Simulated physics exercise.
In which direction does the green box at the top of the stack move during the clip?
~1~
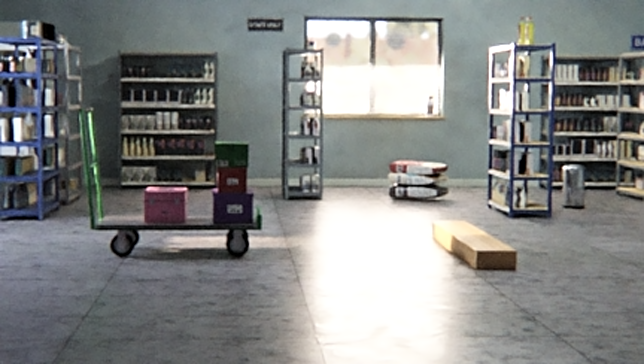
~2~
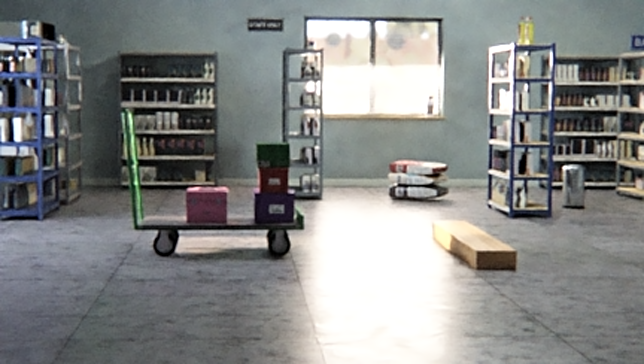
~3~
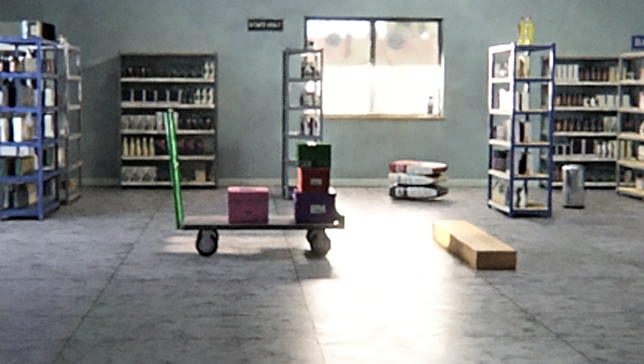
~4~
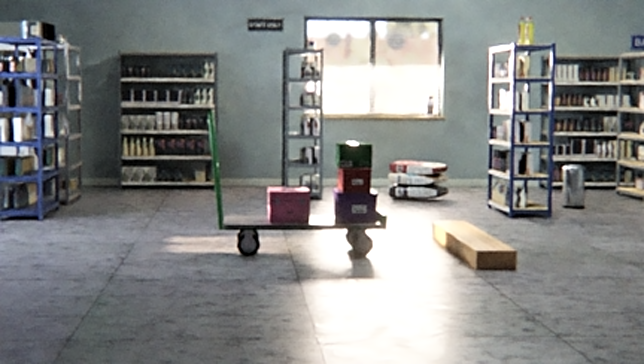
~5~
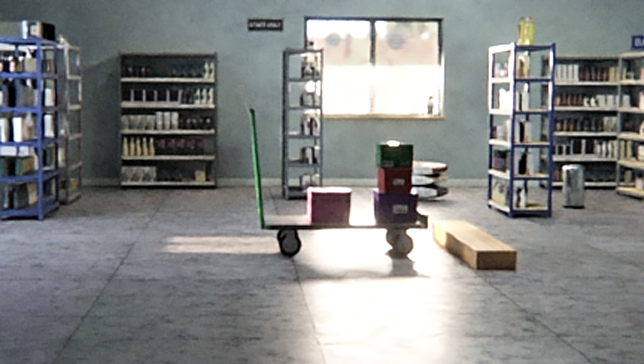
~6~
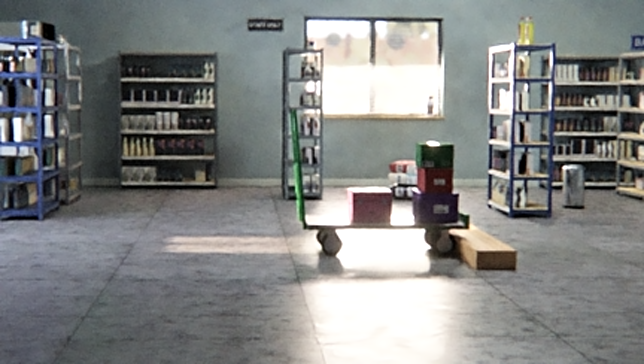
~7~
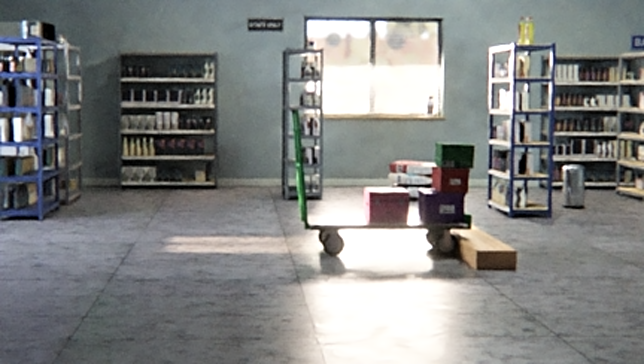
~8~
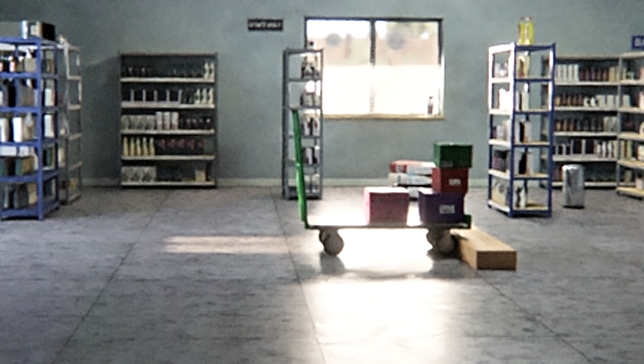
The green box moves to the right, riding along with the trolley and then shifting slightly farther the same way after the trolley stops.
